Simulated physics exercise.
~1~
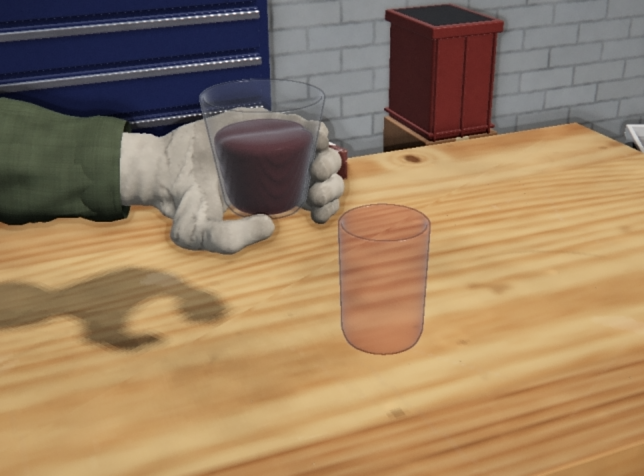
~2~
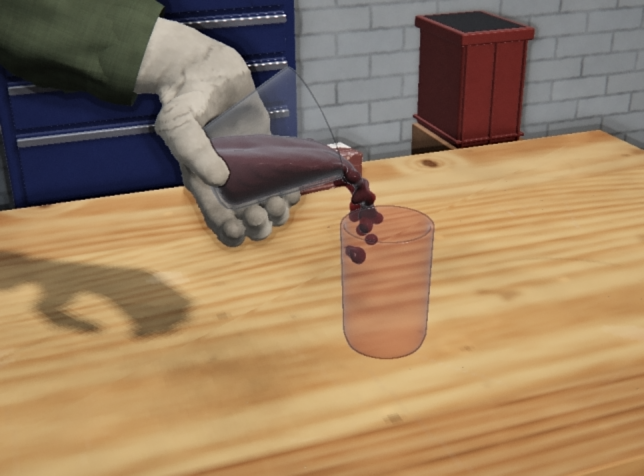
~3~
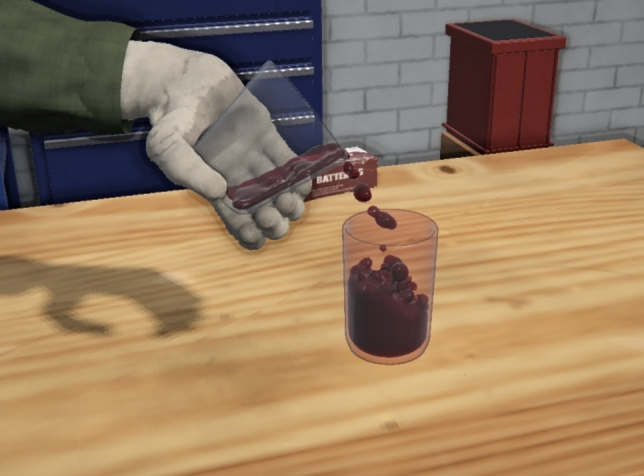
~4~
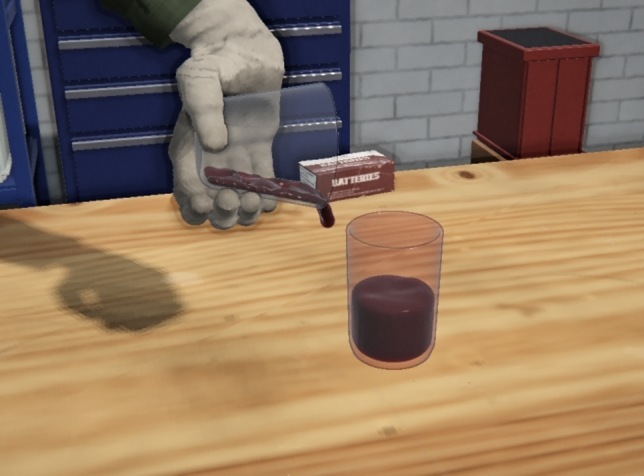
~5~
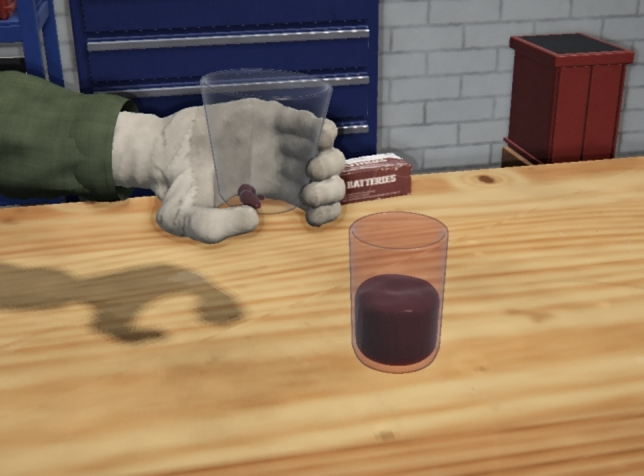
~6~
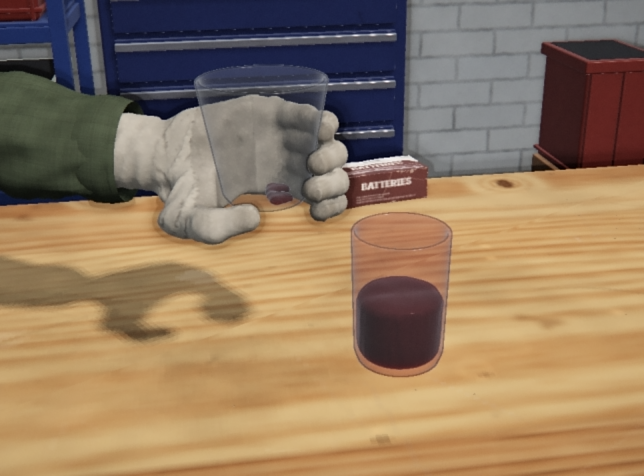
To begin with, a gloved hand in a green sleeve holds a tumbler of dark red wine above a wooden table, up and to the left of an empty, pinkish drinking glass. The hand tips the tumbler steeply to the right, and wine spills over its rim in blobs into the glass. It eases the tilt back a little as the glass fills, then tips forward again to let out most of what remains. Finally the hand turns the tumbler upright, leaving just a trace inside, while the drinking glass stands roughly half full beside a clean-looking stretch of table.
